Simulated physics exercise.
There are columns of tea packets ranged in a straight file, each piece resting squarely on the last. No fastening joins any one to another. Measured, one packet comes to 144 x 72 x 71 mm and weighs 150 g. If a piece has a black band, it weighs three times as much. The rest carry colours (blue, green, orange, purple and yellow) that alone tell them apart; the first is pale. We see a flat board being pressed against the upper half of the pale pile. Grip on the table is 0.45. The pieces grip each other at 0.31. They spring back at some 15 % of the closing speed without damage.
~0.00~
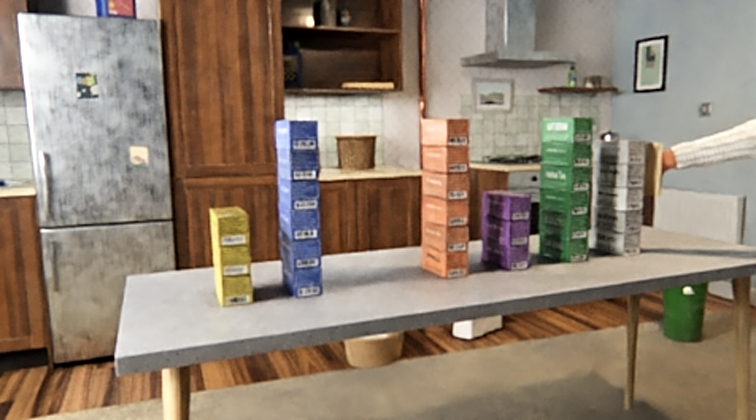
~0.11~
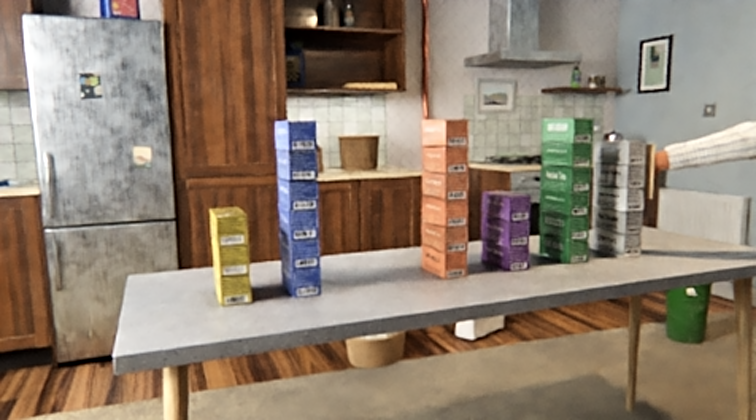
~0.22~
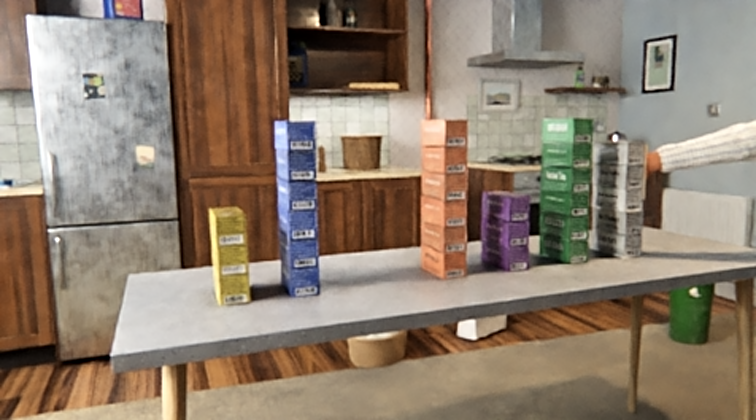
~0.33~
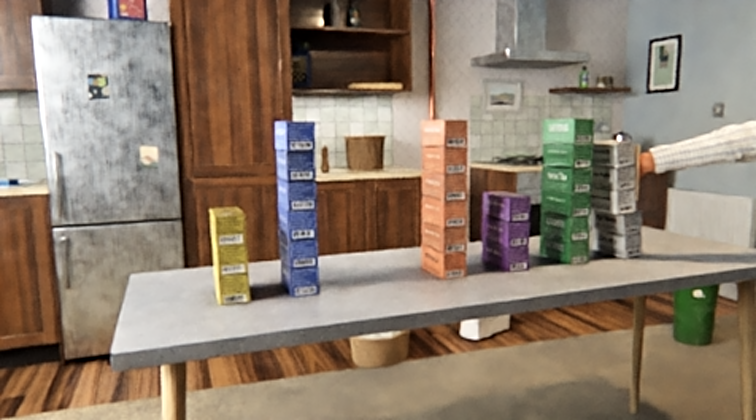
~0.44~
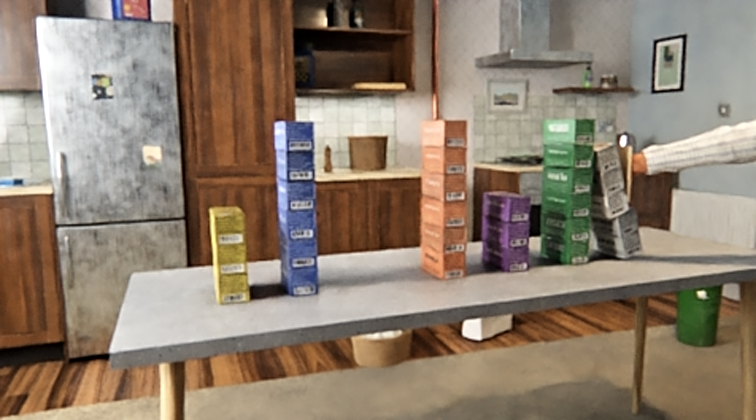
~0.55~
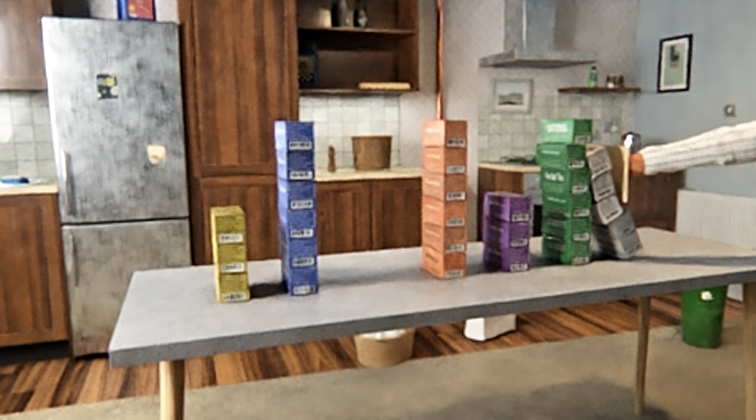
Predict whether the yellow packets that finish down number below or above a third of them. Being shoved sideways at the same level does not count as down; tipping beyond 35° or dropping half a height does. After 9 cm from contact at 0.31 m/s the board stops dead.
Below a third.
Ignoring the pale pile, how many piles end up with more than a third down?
By my count, 4.
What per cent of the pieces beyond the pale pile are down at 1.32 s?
By then 60 per cent.
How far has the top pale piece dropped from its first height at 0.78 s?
4 cm lower.
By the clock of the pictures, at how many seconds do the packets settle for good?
Around 2.5 s.
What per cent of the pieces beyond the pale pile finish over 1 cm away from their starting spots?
That is 85 per cent.
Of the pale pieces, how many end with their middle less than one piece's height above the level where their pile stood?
The total comes to 2.
By 0.78 s, 5 of the pale pile down; none of the 3 yellow packets down (0 of 24 in all colours); top yellow packet unmoved; top green packet tilted 16°.
By 1.02 s, 5 of the pale pile down; none of the 3 yellow packets down (6 of 24 in all colours); top yellow packet unmoved; top green packet tilted 37°, 9 cm lower.
By 1.32 s, 5 of the pale pile down; none of the 3 yellow packets down (14 of 24 in all colours); top yellow packet unmoved; top orange packet tilted 67°, 8 cm lower.
By 2.12 s, 5 of the pale pile down; none of the 3 yellow packets down (18 of 24 in all colours); top yellow packet unmoved; top purple packet on its side.
When it is over (2.8 s), 5 of the pale pile down; none of the 3 yellow packets down (18 of 24 in all colours); top yellow packet unmoved; top blue packet on its side. That is 0 per cent. In pixels of the last frame, middles, top yellow packet near (228, 224), top blue packet near (420, 211).
